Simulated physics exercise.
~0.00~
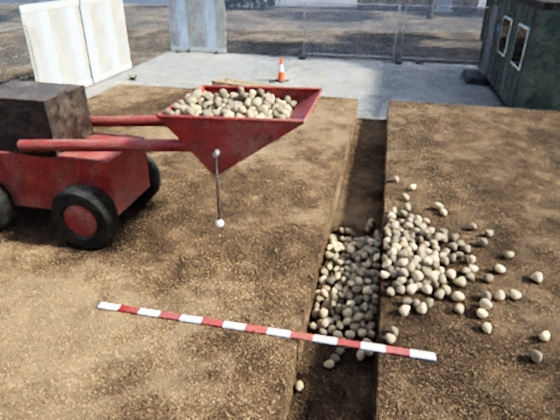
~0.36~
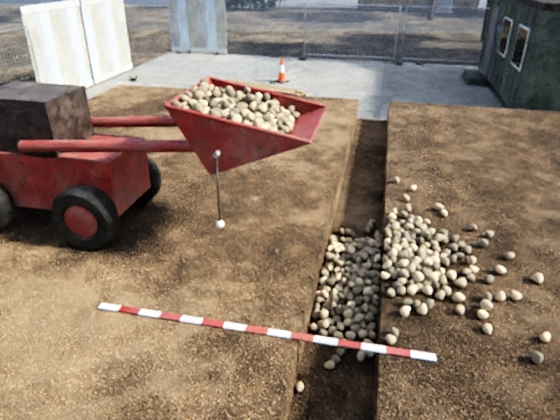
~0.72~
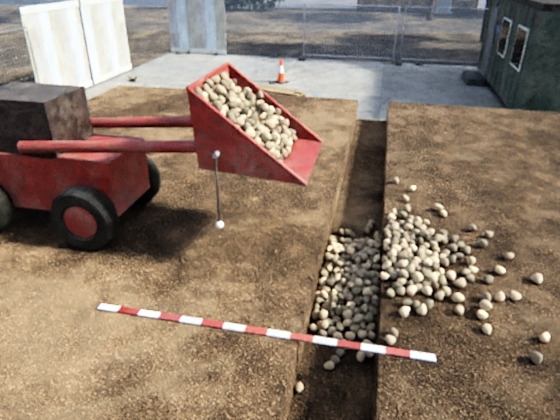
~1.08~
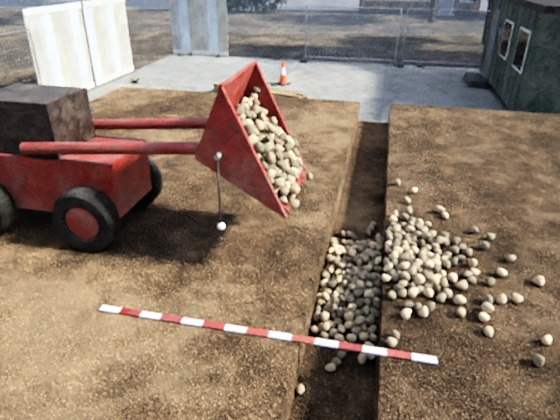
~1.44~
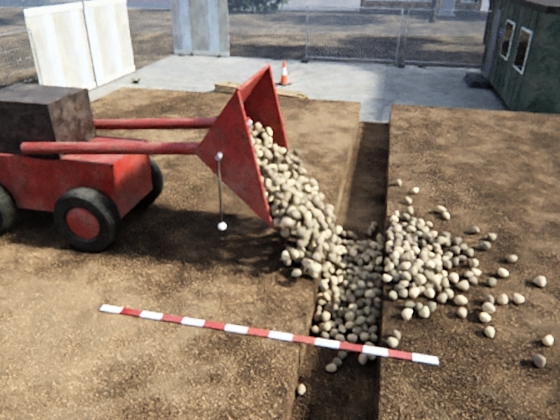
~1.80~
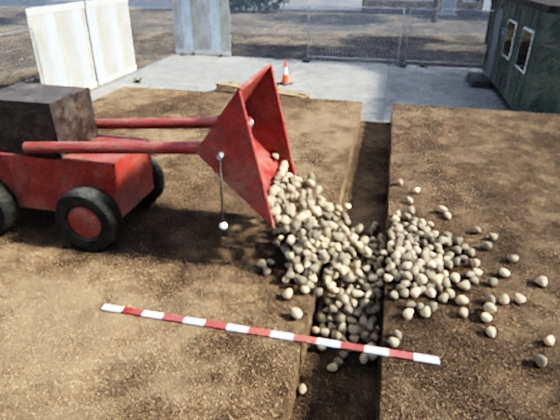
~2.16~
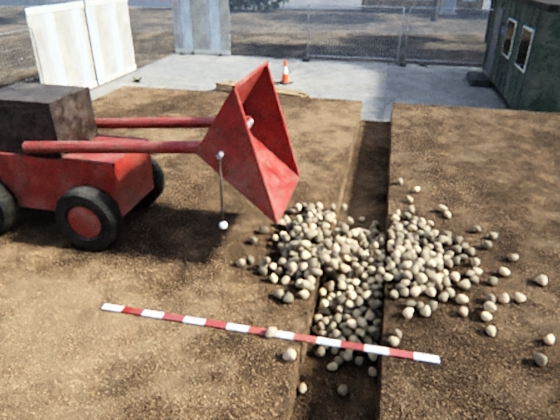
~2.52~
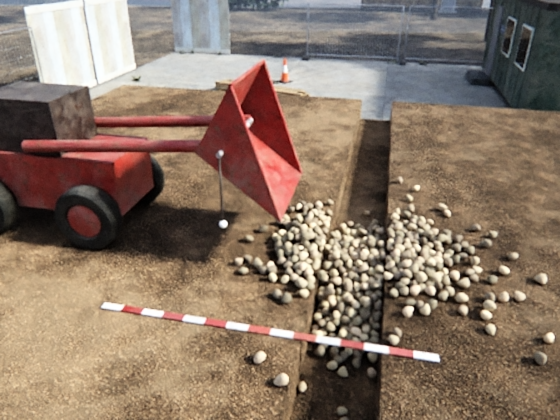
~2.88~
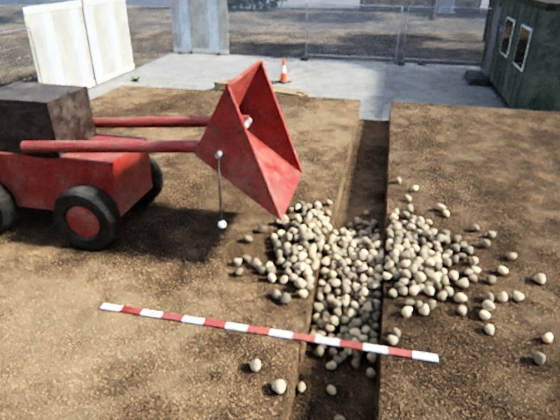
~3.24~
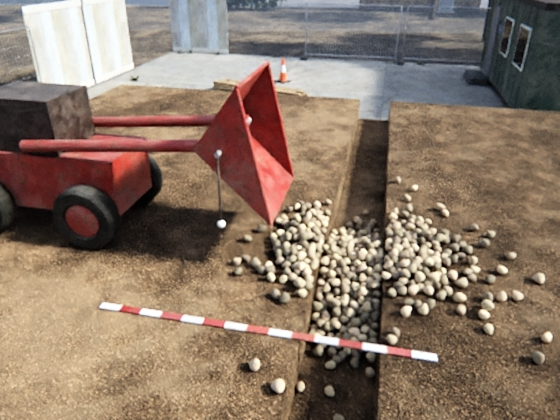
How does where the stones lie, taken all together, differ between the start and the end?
At the start many of the stones were up in the raised bucket, while at the end they all lay on the ground in and around the trench, so as a whole they were lower and somewhat farther to the right.
